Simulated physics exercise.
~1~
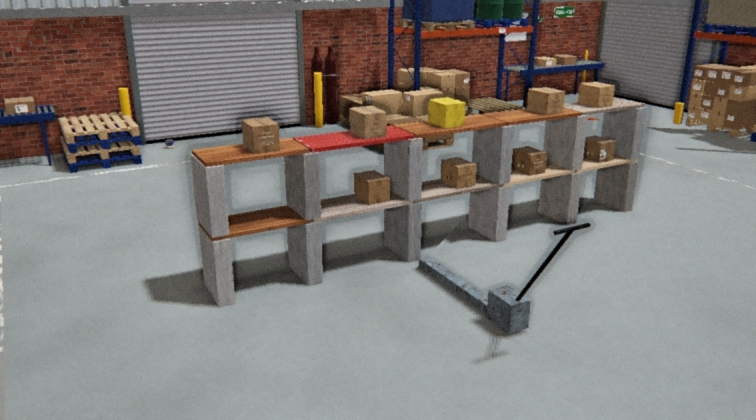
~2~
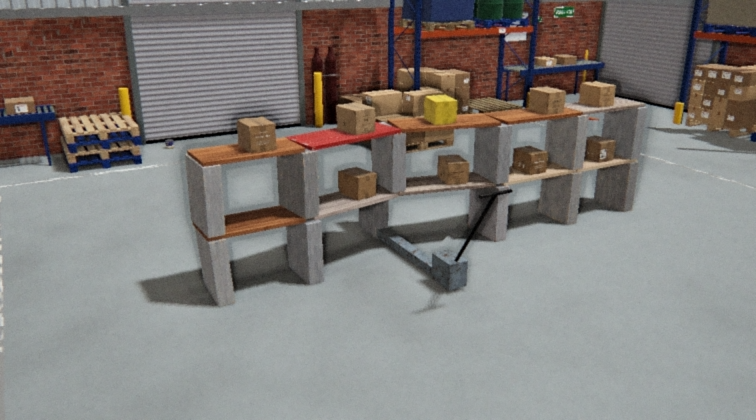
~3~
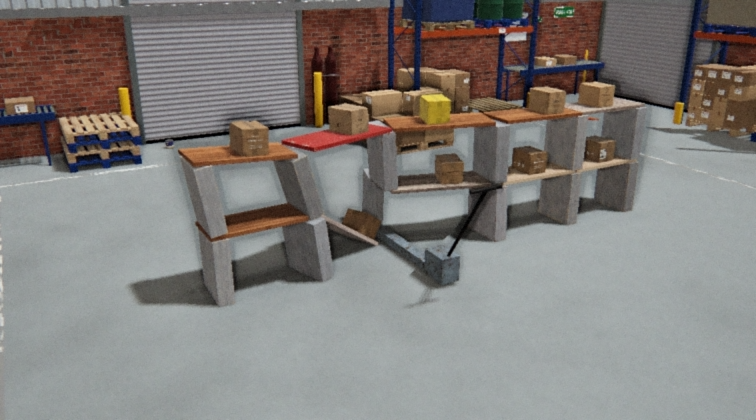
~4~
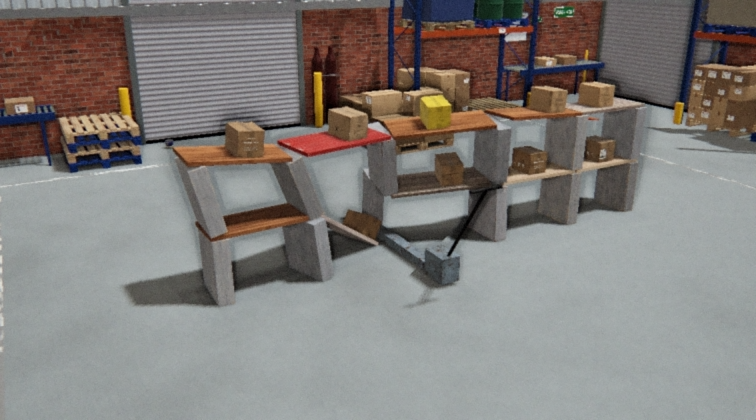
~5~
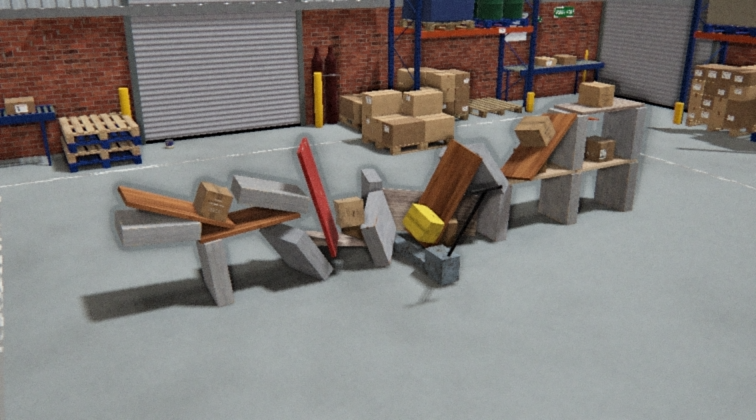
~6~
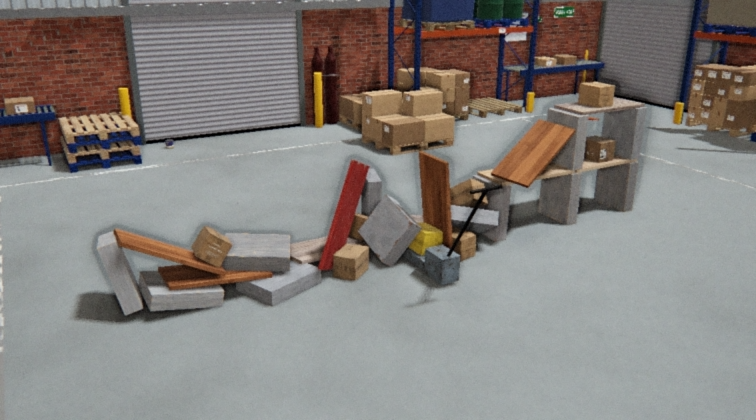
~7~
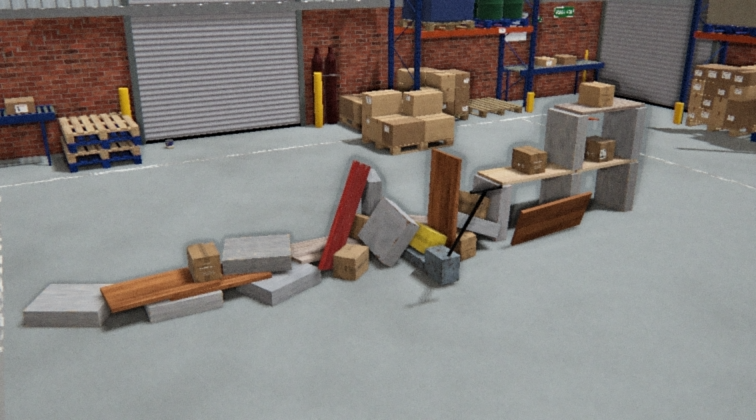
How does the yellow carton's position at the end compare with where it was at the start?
It starts on top of the rack's upper boards and ends tilted, low down among the fallen pieces beside the jack.
Low single-tine jack sliding into a makeshift two-tier rack of boards and cartons, collapsing the left and middle while the right end stands.
